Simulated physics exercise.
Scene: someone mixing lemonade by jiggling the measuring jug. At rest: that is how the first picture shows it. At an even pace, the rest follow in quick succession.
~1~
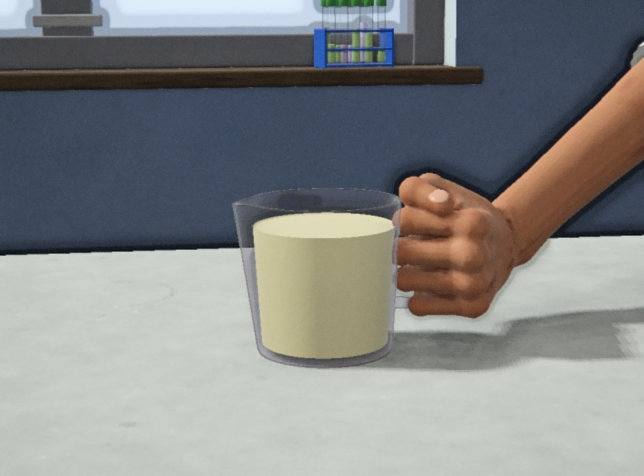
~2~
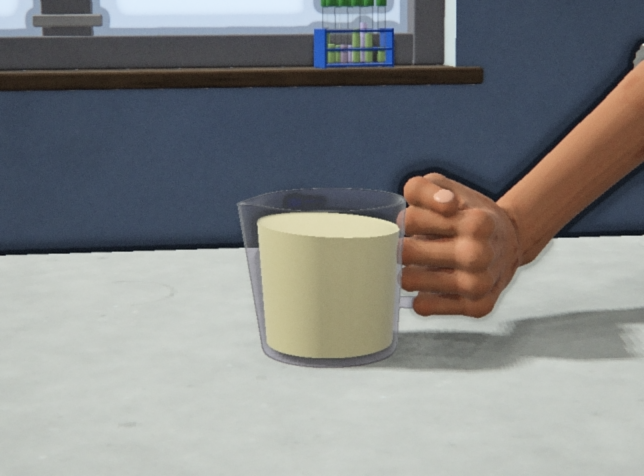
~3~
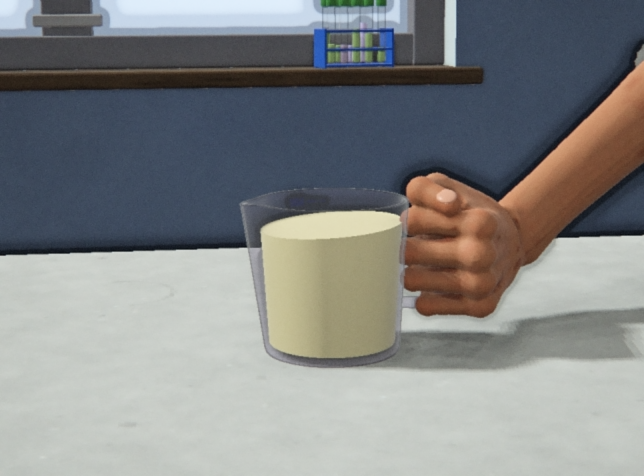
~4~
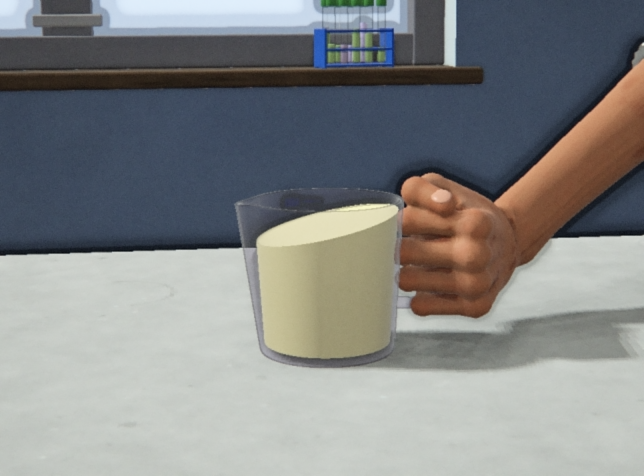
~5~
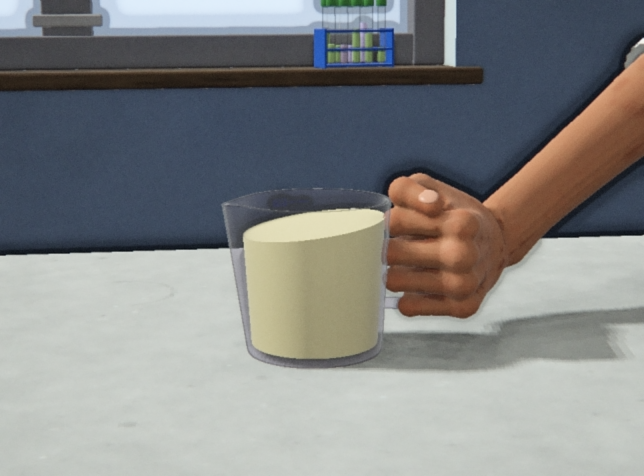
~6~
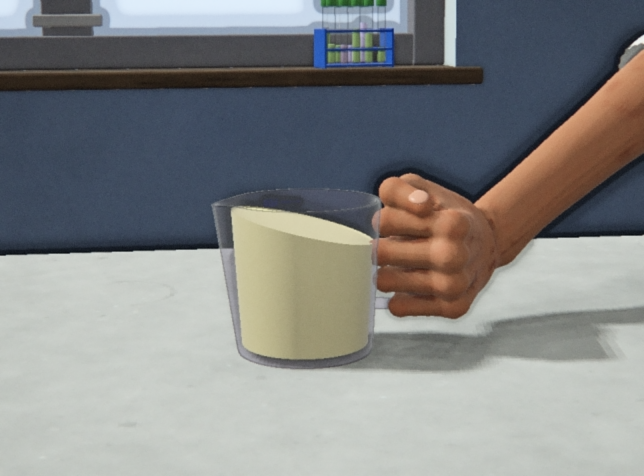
Pale yellow liquid sloshed in a clear jug as a hand gripping the handle nudged it slightly right, then left across the counter, the surface rising on the right before swinging higher on the left.
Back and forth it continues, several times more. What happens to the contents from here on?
I predict the liquid will partly end up outside.
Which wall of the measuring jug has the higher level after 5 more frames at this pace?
It's to the right flank.
Soon after, the highest wave so far goes over the rim.
In the end, the highest wave so far goes over the rim; some is on the top.
